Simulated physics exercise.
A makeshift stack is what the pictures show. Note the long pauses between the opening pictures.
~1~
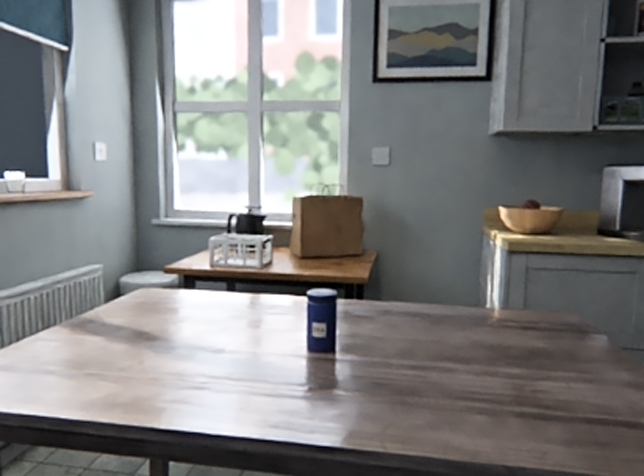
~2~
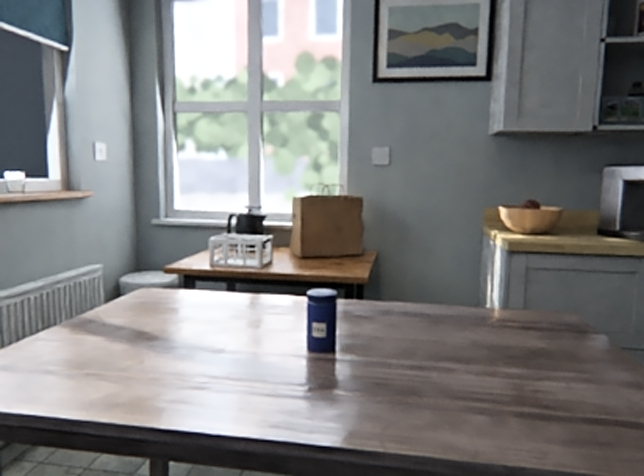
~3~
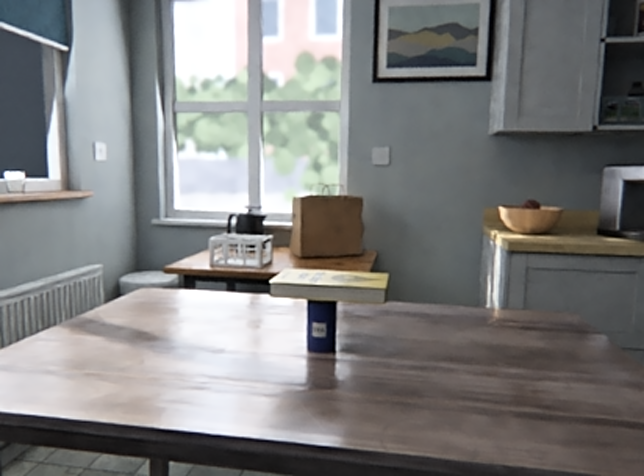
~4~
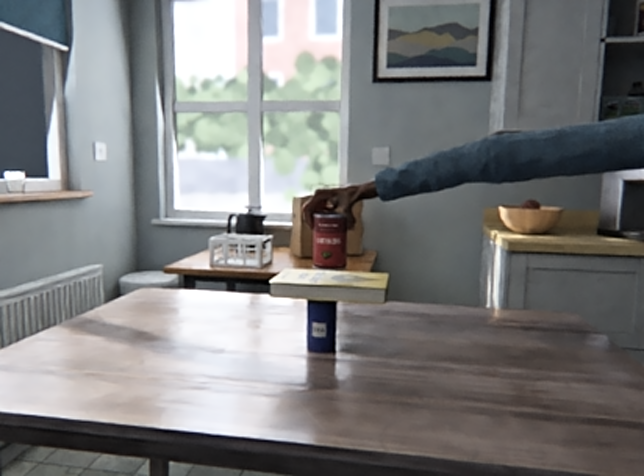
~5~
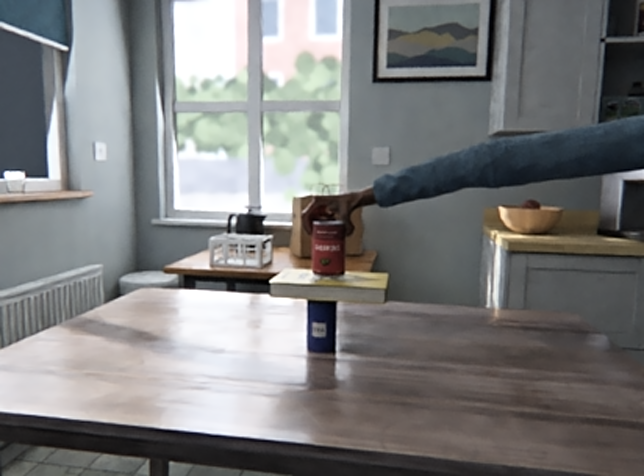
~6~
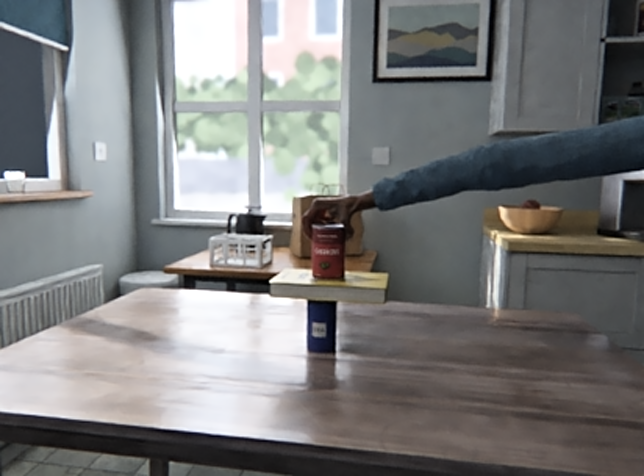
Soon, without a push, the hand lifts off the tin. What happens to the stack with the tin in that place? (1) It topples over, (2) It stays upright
It stays upright.
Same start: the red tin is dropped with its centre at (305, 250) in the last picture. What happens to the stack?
Result: The stack stays stable.
Then, 0.30 s past the last view, nothing moves.
Then, 1.00 s past the last view, red tin resting near (329, 252).
Finally, all 3 still in place. Final places as the last picture's camera would see them, red tin near (329, 252). The stack stays up.
